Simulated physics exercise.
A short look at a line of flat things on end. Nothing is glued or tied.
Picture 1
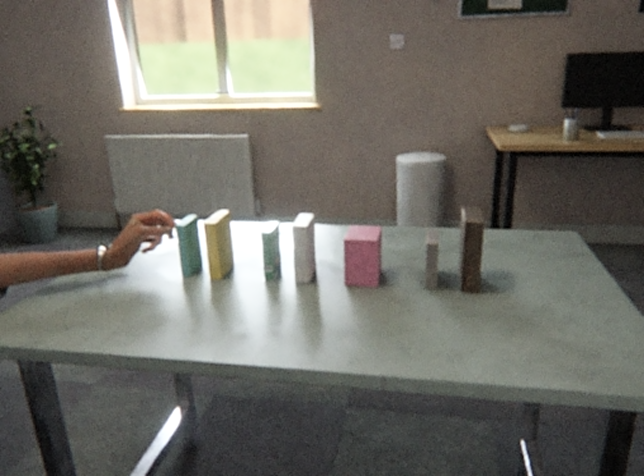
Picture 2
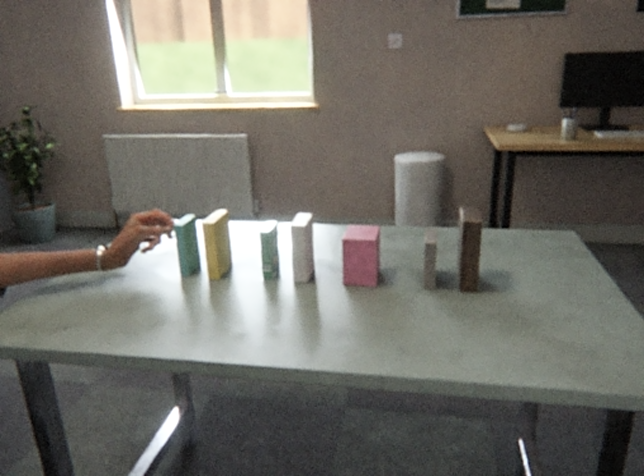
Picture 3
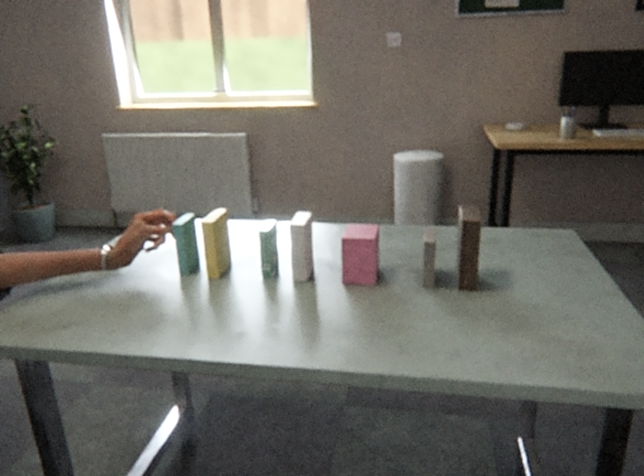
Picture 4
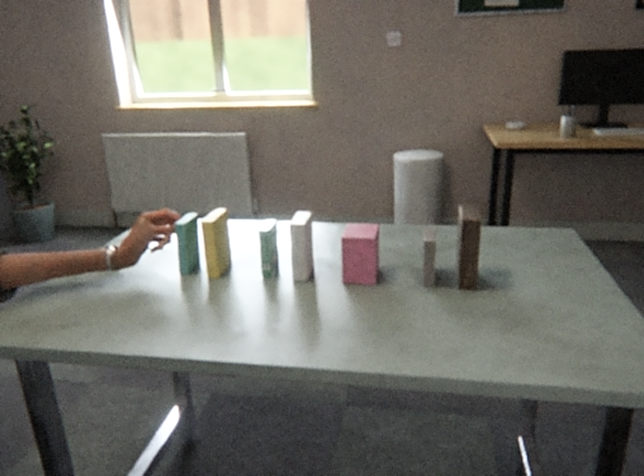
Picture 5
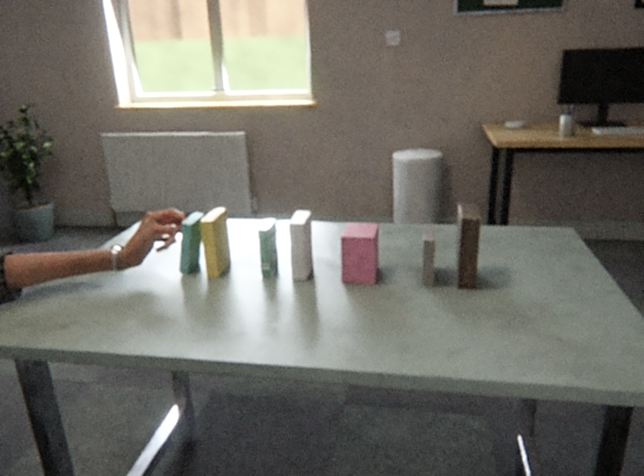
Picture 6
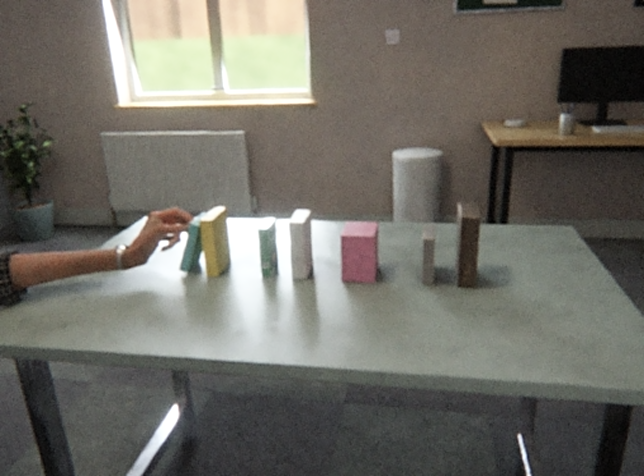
In this clip, seven upright blocks of different colours stand in a row on a table while a hand at the left pushes the leftmost turquoise one, which tilts to the right toward the yellow block beside it.
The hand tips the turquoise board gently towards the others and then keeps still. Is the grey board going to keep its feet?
The grey board keeps standing.
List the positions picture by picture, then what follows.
The first frame shows grey board (432, 259); white board (305, 248).
The second frame shows yellow block (218, 244); pink block (362, 255).
The third frame shows white board (302, 246); green packet (269, 249).
The fourth frame shows turquoise board 3° over; yellow block (217, 243); pink block (361, 254).
The fifth frame shows turquoise board 11° over; white board (302, 245); green packet (269, 248).
The sixth frame shows turquoise board 20° over; grey board (428, 254); yellow block (216, 241).
Then, 0.10 s after the last picture, turquoise board 24° over.
Then, 0.20 s after the last picture, turquoise board 23° over.
Then, 0.70 s after the last picture, grey board resting near (428, 254).
At rest, all 5 in place. Seen from the same camera at the end, grey board near (428, 254).
